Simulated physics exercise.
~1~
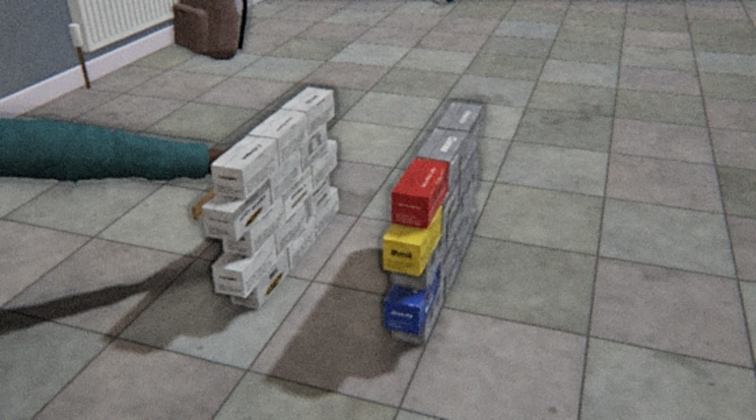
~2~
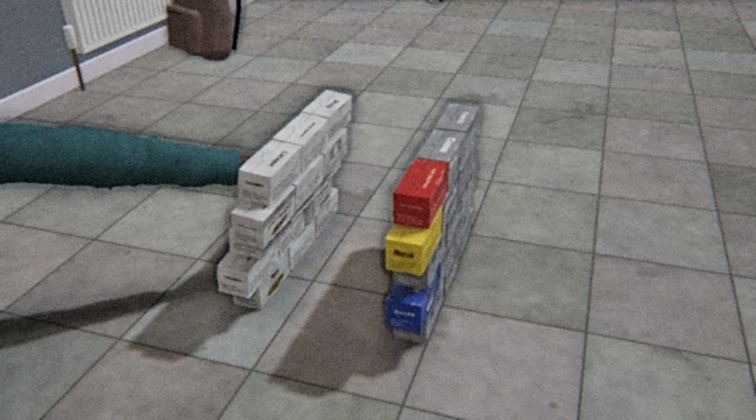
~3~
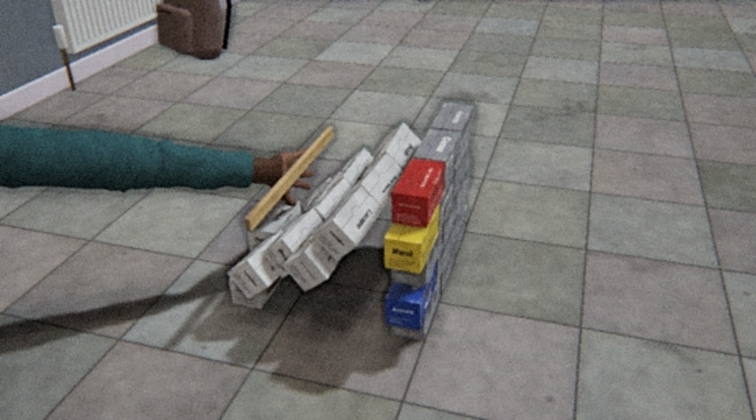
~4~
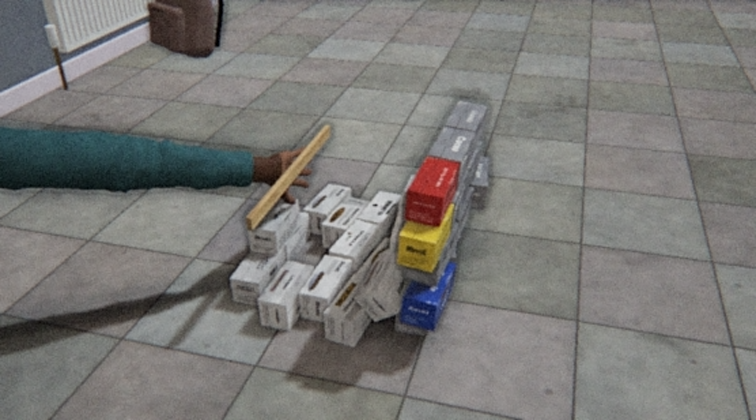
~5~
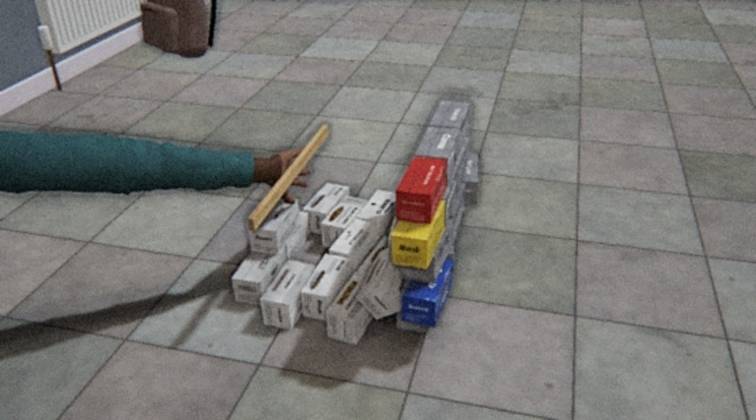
An arm in a teal sleeve pushed a wooden batten rightward into a wall of white packets, toppling it into a heap against a grey wall with red, yellow and blue packets at its end, which shifted slightly but stayed standing.
